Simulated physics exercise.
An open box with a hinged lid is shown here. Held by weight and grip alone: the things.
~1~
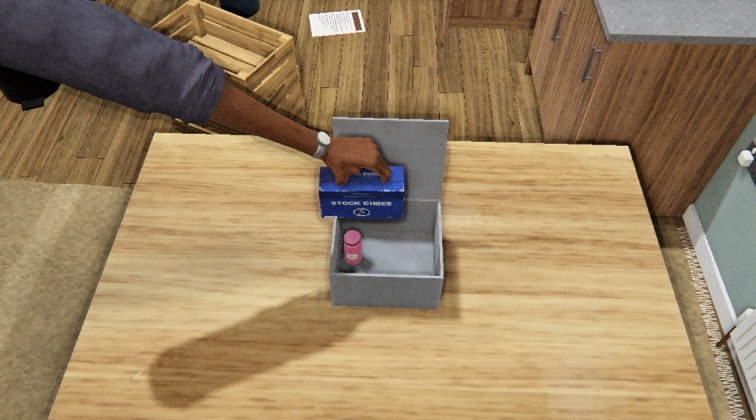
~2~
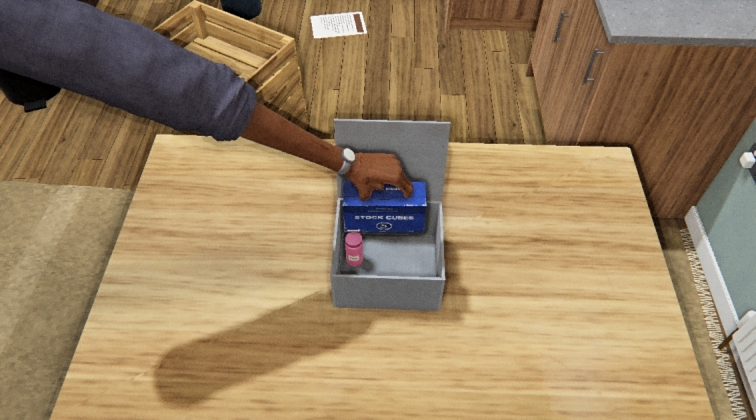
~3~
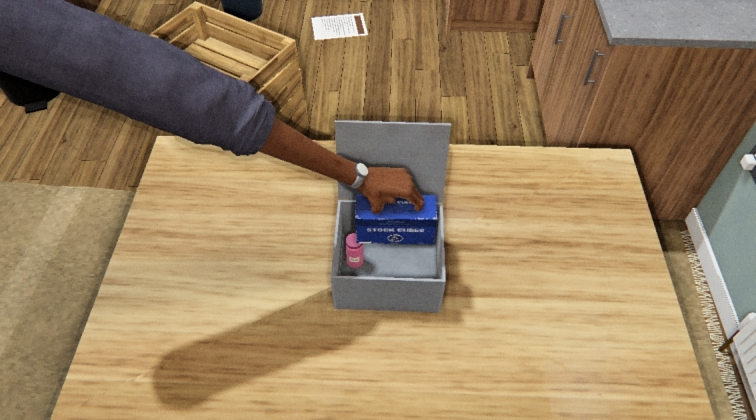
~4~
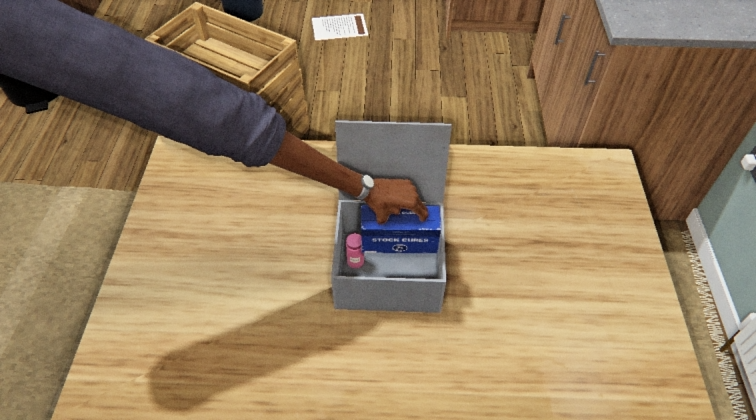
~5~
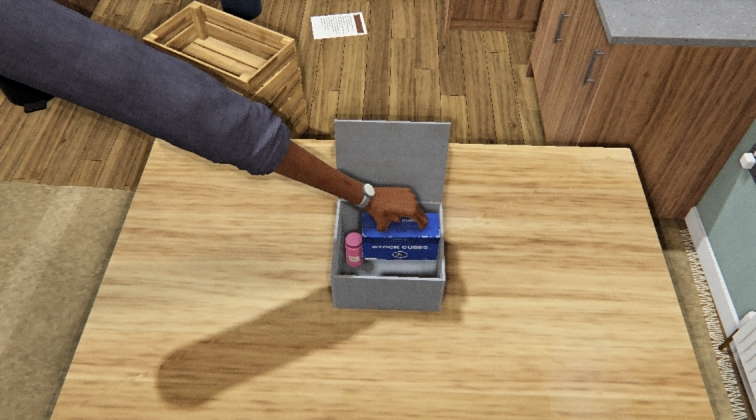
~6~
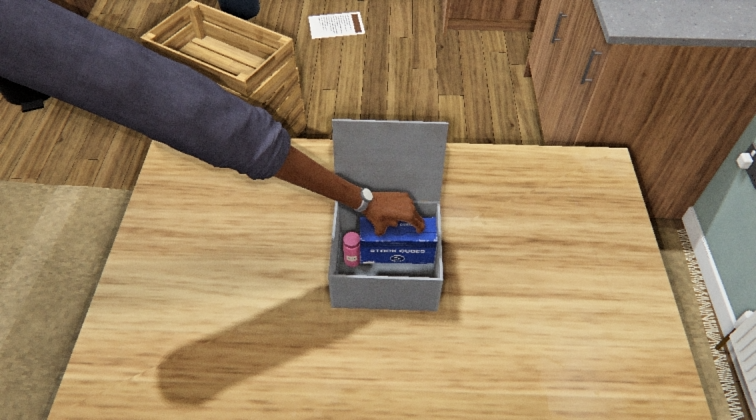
We see a hand holding a blue carton above an open grey box on a wooden table, with a pink shaker inside. The hand moves the carton right and lowers it into the box beside the shaker, still gripping it.
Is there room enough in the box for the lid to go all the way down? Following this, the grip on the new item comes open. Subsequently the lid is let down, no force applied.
Yes, there is room.
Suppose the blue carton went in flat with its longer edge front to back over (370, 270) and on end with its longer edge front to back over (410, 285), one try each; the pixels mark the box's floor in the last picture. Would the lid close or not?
In the first case it comes fully down; in the second case it gets propped open.
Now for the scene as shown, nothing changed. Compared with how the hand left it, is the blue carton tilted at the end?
It stays as placed.
Then, 1.20 s on from there, lid starting down; blue carton shifted a little near (396, 263).
Then, 1.80 s on from there, lid 40° above the rim; blue carton shifted a little near (396, 263).
In the end, lid shut; moved from the start, blue carton; pink shaker unmoved. At the end, from the last picture's camera, blue carton near (396, 263).
